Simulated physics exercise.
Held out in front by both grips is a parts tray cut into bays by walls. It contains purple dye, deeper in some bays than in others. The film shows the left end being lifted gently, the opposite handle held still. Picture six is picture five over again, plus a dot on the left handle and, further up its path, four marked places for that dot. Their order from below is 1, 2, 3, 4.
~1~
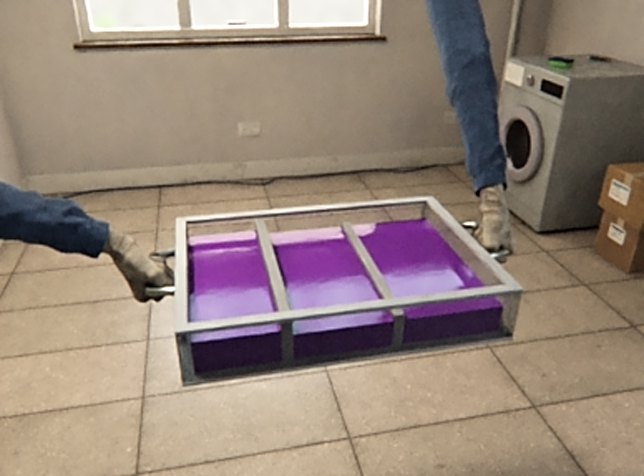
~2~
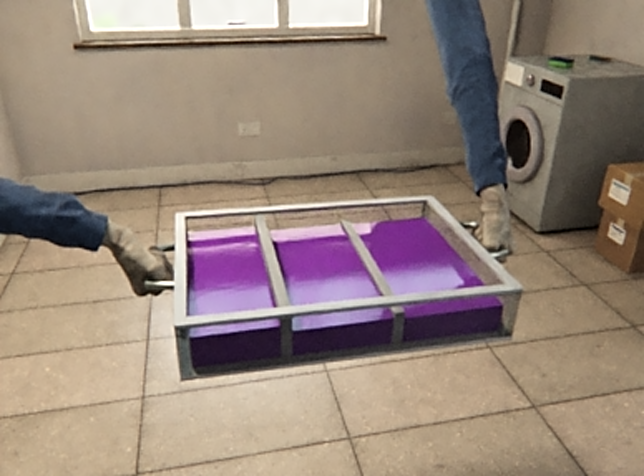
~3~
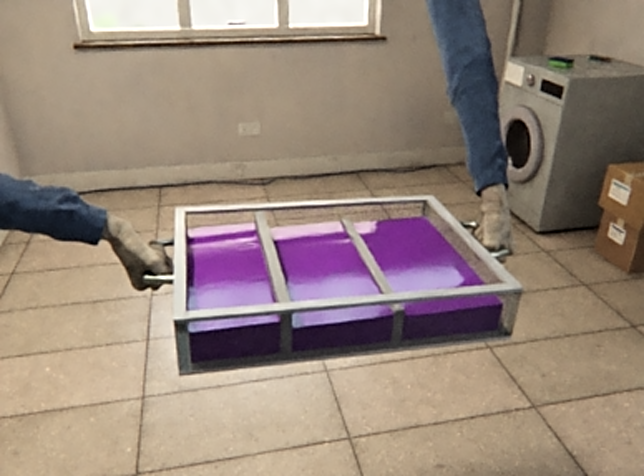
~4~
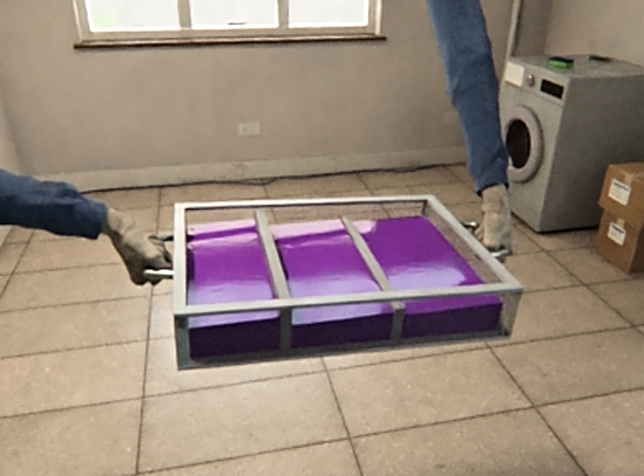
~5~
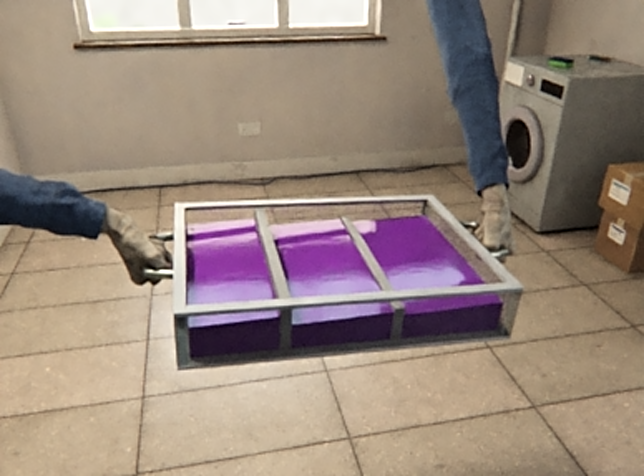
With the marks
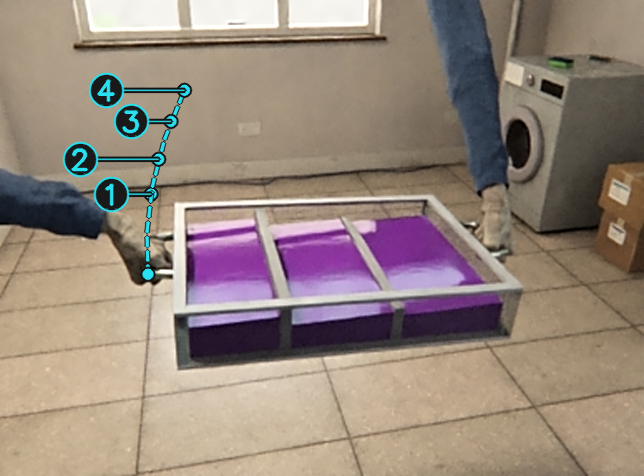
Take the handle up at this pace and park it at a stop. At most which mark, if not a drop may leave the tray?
I would pick stop 1.
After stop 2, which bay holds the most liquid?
The right bay.
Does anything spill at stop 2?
Yes.
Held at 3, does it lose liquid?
Yes.
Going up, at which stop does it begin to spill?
That would be 2.
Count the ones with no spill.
One of the four.
On the marked copy, 1 at (151, 194); 2 at (158, 159); 3 at (171, 121); 4 at (184, 90).
If 1 is chosen, nothing spills; the right bay holds the most.
If 2 is chosen, about 5 % goes over the rim.
If 3 is chosen, about 20 % goes over the rim.
If 4 is chosen, about 32 % goes over the rim.
